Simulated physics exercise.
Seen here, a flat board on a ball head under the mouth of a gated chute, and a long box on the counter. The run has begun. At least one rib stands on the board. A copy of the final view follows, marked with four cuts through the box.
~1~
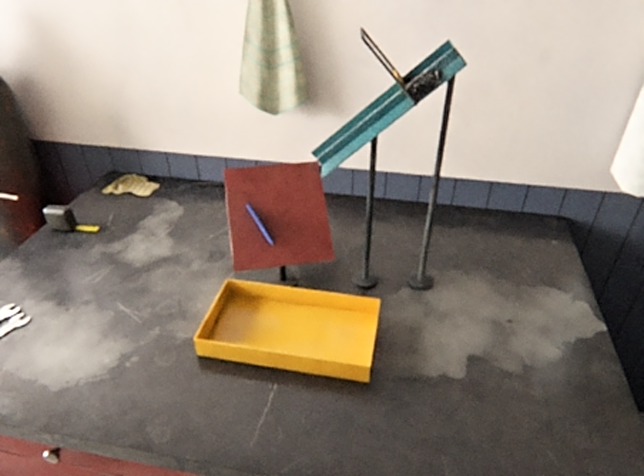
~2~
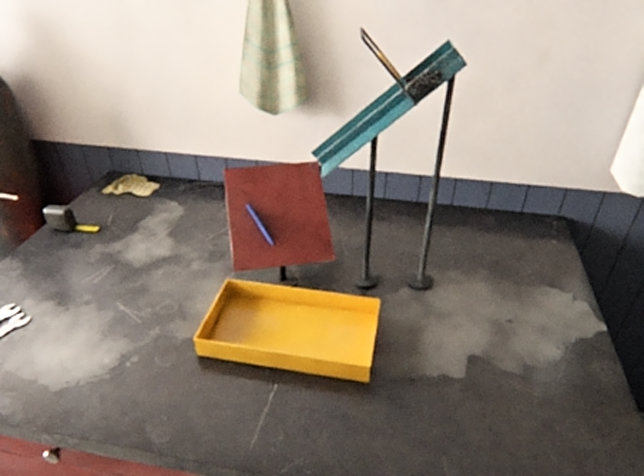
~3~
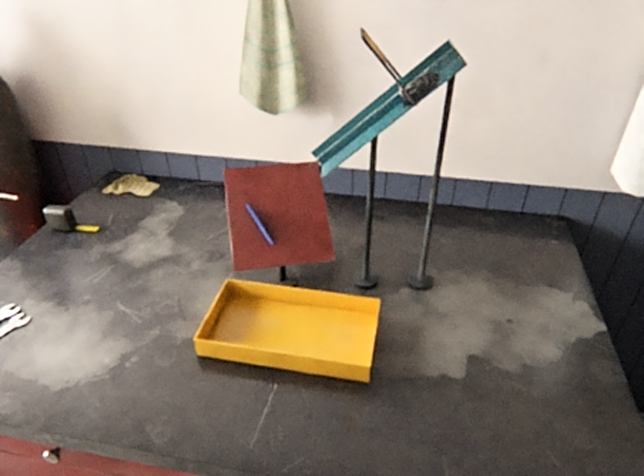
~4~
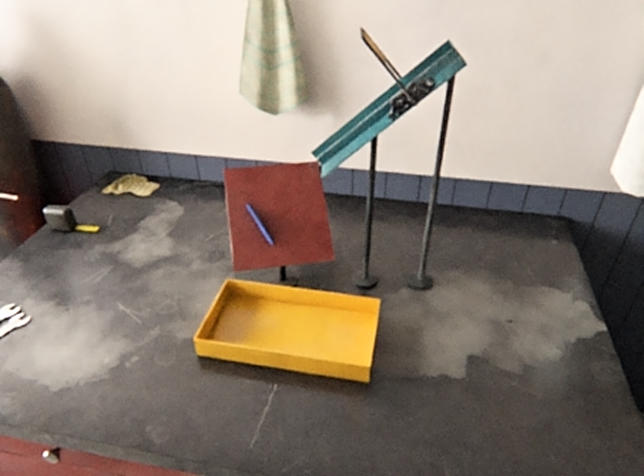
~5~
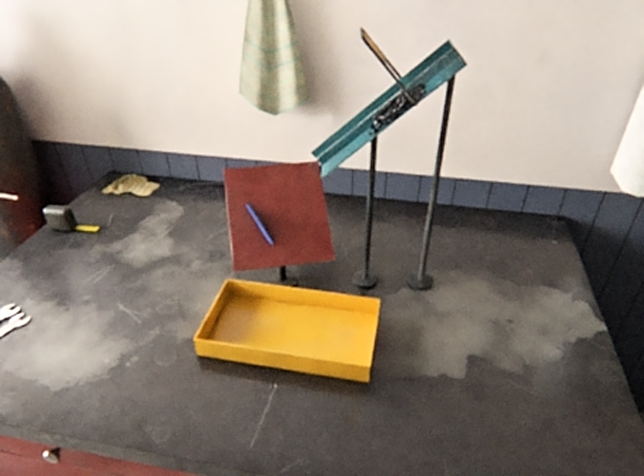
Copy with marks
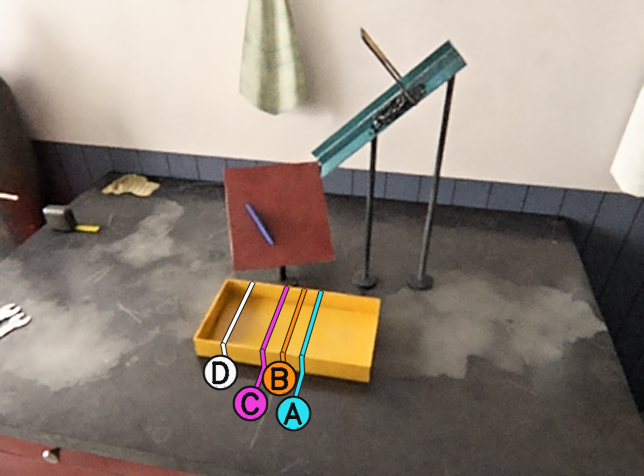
In this clip, a cluster of small dark pieces slides down and to the left along a raised teal chute, spreading out as it moves, while the tilted red board with a blue rib and the empty yellow box stay still.
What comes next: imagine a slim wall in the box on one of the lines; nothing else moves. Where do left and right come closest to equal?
Best: B.
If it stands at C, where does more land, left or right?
The right side.
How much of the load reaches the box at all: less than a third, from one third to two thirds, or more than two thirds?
It is more than two thirds.
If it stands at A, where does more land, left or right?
Left.
On the marked copy, line A crosses the front rim at (301, 356); line B crosses the front rim at (282, 353); line C crosses the front rim at (262, 349); line D crosses the front rim at (223, 343).
Choosing A, of what is caught, nearly all on the left of the divider, a stray few on the right.
Choosing B, of what is caught, about half on the left of the divider, about half on the right.
Choosing C, of what is caught, a small part on the left of the divider, nearly all on the right.
Choosing D, of what is caught, a stray few on the left of the divider, nearly all on the right.
